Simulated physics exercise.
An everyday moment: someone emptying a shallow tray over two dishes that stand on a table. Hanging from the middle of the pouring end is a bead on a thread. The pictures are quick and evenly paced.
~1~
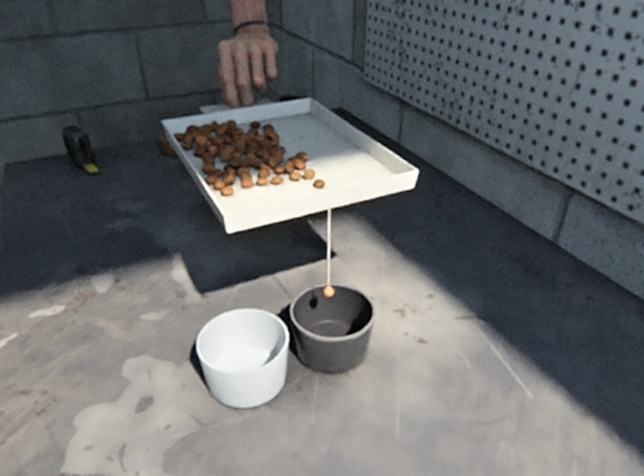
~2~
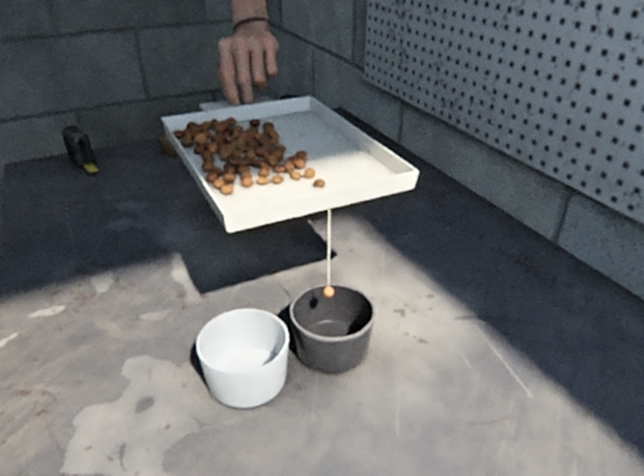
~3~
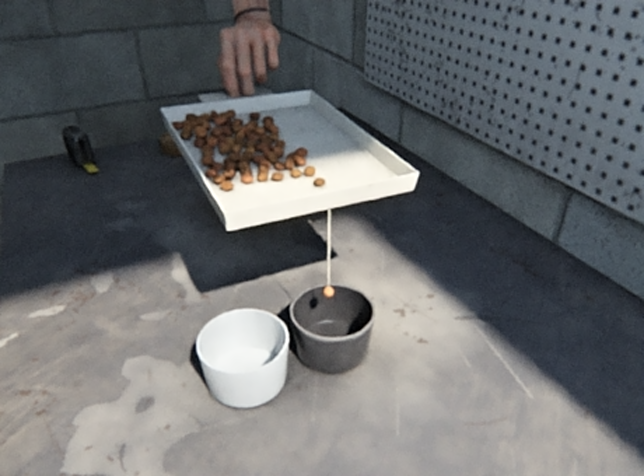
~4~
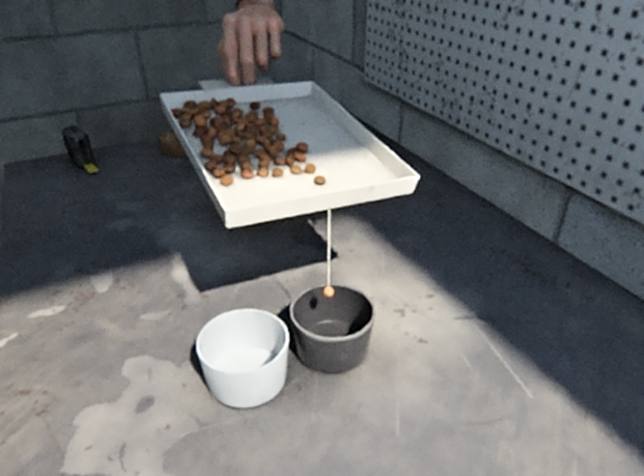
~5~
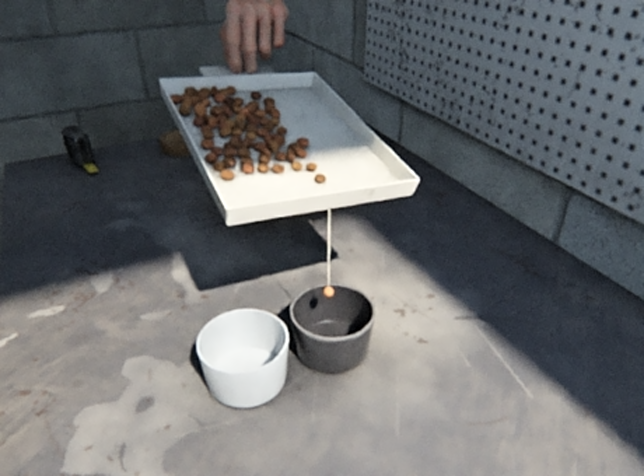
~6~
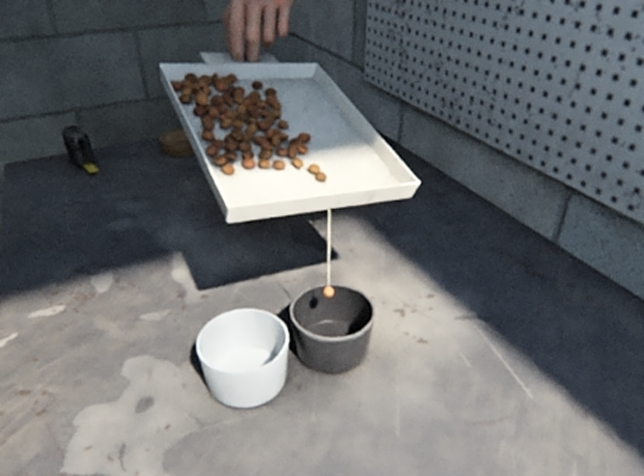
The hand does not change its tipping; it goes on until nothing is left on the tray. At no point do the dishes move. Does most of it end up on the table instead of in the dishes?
Yes, most of it lands on the table.
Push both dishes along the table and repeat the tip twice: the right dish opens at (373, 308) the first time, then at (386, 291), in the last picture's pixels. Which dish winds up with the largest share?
For the first placement, the right-side one; for the second placement, the right-side one.
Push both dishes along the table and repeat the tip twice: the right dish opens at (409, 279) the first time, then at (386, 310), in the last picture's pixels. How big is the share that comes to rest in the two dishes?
Respectively 70 percent and 50 percent.
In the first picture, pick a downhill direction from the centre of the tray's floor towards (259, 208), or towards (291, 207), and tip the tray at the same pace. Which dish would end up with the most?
For the first place it's the left-side dish, for the second the left-side dish.
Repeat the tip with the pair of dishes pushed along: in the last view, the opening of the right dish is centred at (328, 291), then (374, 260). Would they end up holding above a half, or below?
Result - try one, below the halfway mark; try two, below the halfway mark.
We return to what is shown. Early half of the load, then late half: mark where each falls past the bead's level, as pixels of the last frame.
Around (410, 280) first; around (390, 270) second.
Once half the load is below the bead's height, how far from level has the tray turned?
Somewhere around 105 degrees.
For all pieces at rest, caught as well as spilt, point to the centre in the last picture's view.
Near pixel (411, 330).
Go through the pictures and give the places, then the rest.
In the first frame, corners of the pouring end near (226, 213) and (415, 170), level; middle of the load near (241, 150), bits of dog kibble; left dish near (260, 385); right dish near (352, 352); bead on its thread near (328, 292).
In the second frame, corners of the pouring end near (226, 213) and (415, 170), level; middle of the load near (241, 148).
In the third frame, corners of the pouring end near (227, 211) and (416, 172), tipped barely, lowest at the right corner; middle of the load near (241, 142).
In the fourth frame, corners of the pouring end near (228, 209) and (416, 175), tipped a little, lowest at the right corner; middle of the load near (241, 134).
In the fifth frame, corners of the pouring end near (229, 207) and (417, 178), tipped a little, lowest at the right corner; middle of the load near (242, 125).
In the sixth frame, corners of the pouring end near (230, 205) and (417, 181), tipped clearly, lowest at the right corner; middle of the load near (243, 117); left dish near (260, 385); right dish near (352, 352).
Shortly afterwards, tray tipped steeply; all but a few on the tray; a little in the air.
Next, tray tipped right over; near half on the tray; near a third outside both; a little in the air.
Some moments later, tray tipped past a quarter turn; a little in the right dish; all but a few outside both.
In the end, tray tipped past a quarter turn; none at all in the left dish; a little in the right dish; all but a few outside both.
